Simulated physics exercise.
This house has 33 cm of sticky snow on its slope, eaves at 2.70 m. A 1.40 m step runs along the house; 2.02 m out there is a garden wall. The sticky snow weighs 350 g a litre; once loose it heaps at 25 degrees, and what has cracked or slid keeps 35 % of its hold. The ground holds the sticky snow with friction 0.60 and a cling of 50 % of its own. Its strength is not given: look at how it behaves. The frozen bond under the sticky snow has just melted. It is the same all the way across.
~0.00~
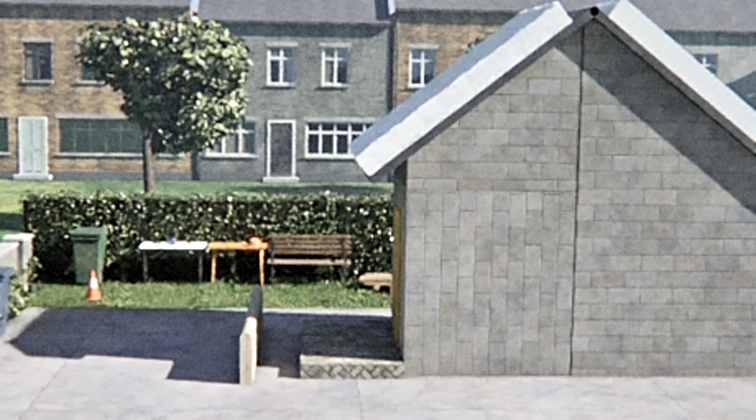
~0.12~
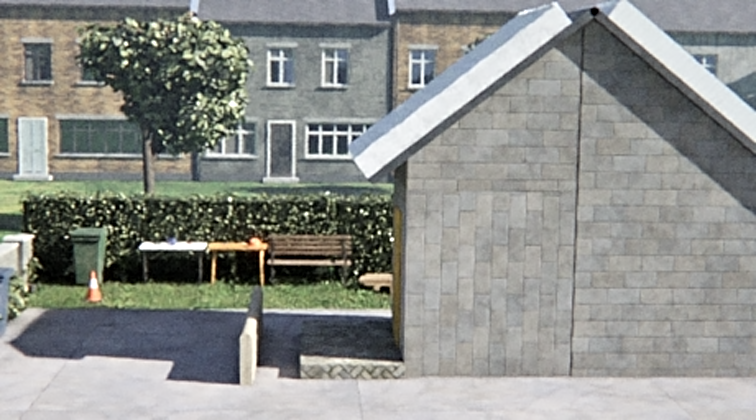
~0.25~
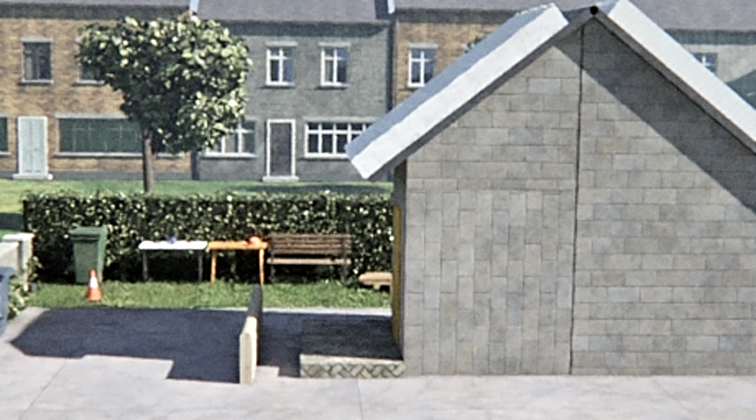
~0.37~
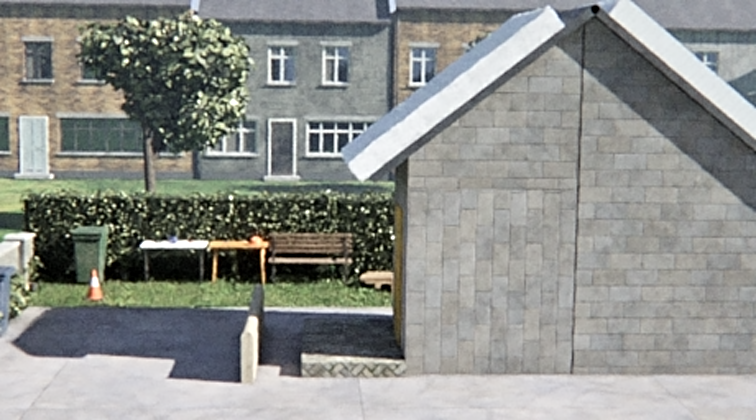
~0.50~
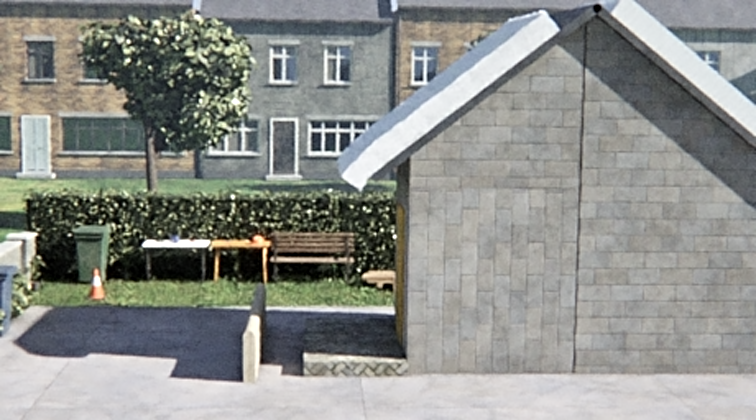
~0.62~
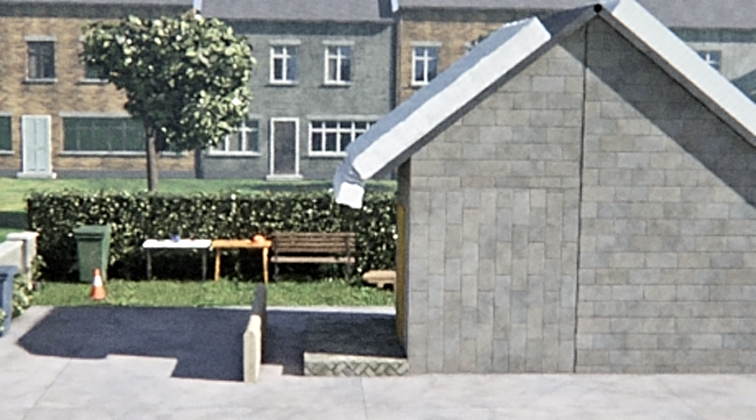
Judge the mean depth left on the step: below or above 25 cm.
It comes out above 25 cm.
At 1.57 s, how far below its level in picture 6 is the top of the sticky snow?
Roughly 1.4 m.
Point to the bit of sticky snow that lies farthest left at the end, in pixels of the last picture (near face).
Around (34, 376).
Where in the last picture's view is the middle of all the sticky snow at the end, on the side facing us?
Near (278, 355).
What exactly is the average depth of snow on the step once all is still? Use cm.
Roughly 32 cm.
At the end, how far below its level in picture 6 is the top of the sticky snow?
Some 4.0 m.
After 1.06 s, 79 % of the snow is still up on the roof and 21 % is falling or down.
After 1.57 s, 37 % of the snow is still up on the roof and 63 % is falling or down.
After 2.09 s, none of the snow is still up on the roof and all is falling or down.
After 2.60 s, none of the snow is still up on the roof and all is falling or down.
After 3.10 s, none of the snow is still up on the roof and the snow on the step is 32 cm deep on average.
